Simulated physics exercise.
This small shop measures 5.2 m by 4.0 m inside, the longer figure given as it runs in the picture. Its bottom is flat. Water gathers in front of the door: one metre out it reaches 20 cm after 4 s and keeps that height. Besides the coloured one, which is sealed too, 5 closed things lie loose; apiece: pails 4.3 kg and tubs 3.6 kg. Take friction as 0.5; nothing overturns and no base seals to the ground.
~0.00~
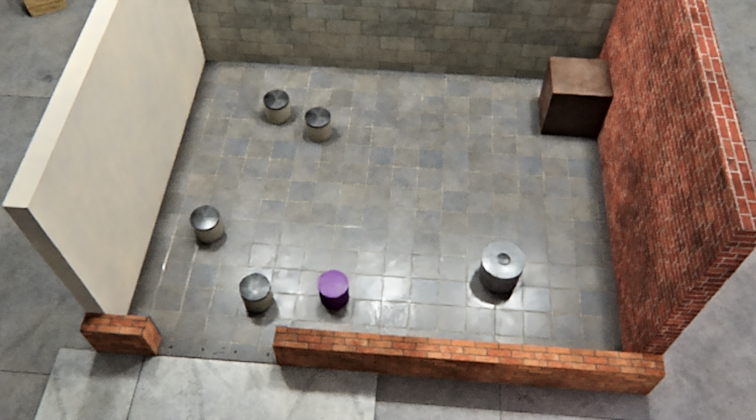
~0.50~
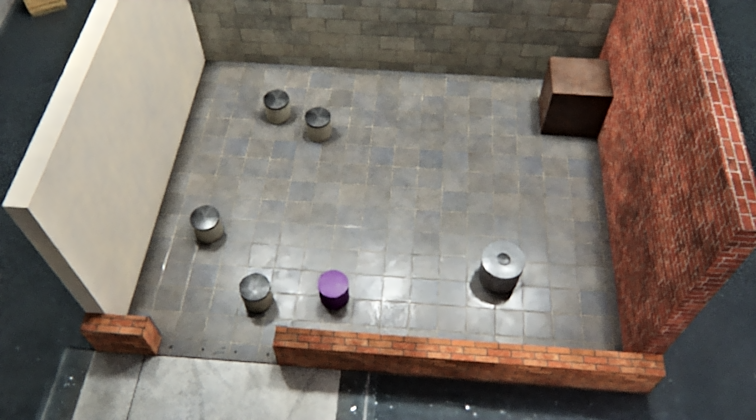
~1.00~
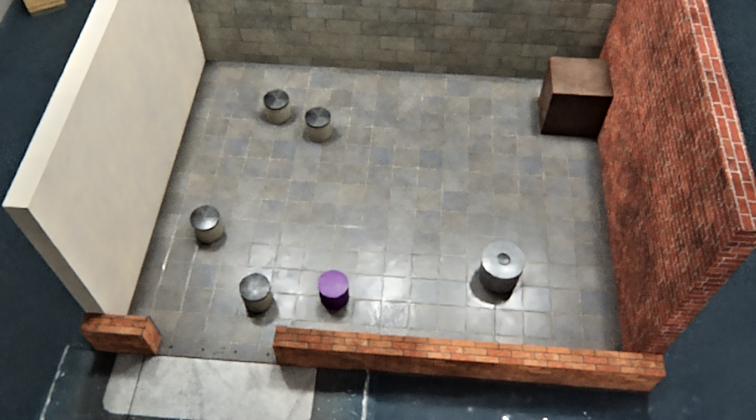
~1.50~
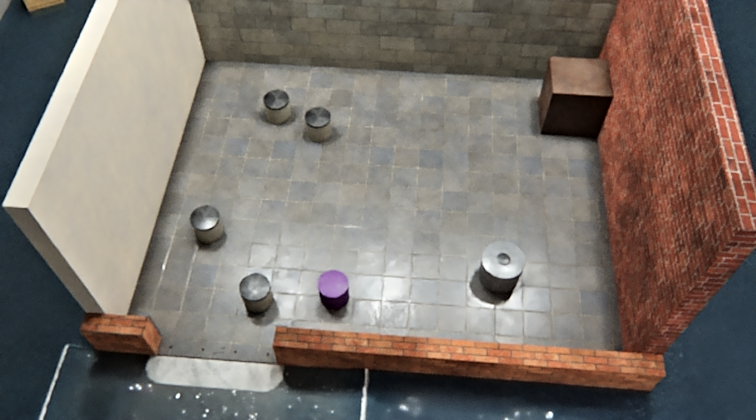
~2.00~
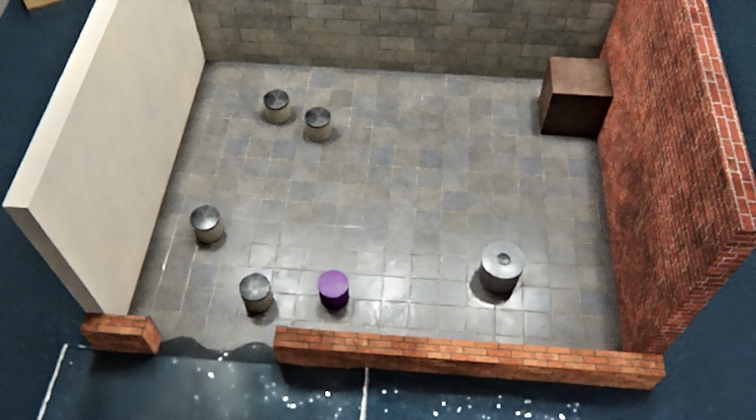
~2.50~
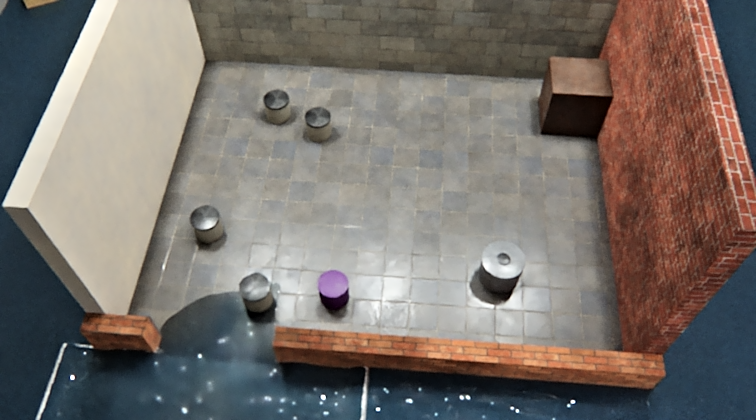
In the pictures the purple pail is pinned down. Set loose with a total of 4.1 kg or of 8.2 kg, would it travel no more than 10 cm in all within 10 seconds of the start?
For it, the lower weight is enough.
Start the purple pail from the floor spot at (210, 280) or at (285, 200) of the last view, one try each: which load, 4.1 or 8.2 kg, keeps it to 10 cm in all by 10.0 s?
In turn: Neither is enough; neither holds.
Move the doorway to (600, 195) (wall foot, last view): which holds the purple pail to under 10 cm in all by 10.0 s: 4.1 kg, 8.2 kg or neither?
Then only the larger load is enough.
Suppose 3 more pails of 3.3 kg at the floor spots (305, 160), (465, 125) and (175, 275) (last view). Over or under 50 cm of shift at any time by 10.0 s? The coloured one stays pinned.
In turn: Past it, over, more.
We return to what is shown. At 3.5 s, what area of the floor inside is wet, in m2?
Some 2.0 m2.
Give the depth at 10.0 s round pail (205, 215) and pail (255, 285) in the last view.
About 14 and 6 cm.
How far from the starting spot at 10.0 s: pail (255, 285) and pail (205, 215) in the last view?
In that order: 350 cm, 250 cm.
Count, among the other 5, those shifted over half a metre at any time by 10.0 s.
I count 4.
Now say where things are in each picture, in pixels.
The first picture shows the purple pail at (333, 284) rests on the ground; 0.0 m2 under water; 0 of 6 have shifted.
The second picture shows the purple pail at (333, 284) rests on the ground; 0.0 m2 under water; 0 of 6 have shifted.
The third picture shows the purple pail at (333, 284), on the bottom; 0.0 m2 under water; 0 of 6 have shifted.
The fourth picture shows the purple pail at (333, 284), on the bottom; water covers 0.0 m2; 0 of 6 have shifted.
The fifth picture shows the purple pail at (333, 284), on the bottom; water covers 0.0 m2; 0 of 6 have shifted.
The sixth picture shows the purple pail at (333, 284), on the bottom; water covers 0.5 m2; 0 of 6 have shifted.
After 3.5 s the purple pail would be 0 cm from its start with 4.1 kg and 0 cm from its start with 8.2 kg; 0 cm of water round it then.
After 4.5 s the purple pail would be 0 cm from its start with 4.1 kg and 0 cm from its start with 8.2 kg; 2 cm of water round it then.
After 7.0 s the purple pail would be 0 cm from its start with 4.1 kg and 0 cm from its start with 8.2 kg; 2 cm of water round it then.
After 10.0 s the purple pail would be 0 cm from its start with 4.1 kg and 0 cm from its start with 8.2 kg; 2 cm of water round it then.
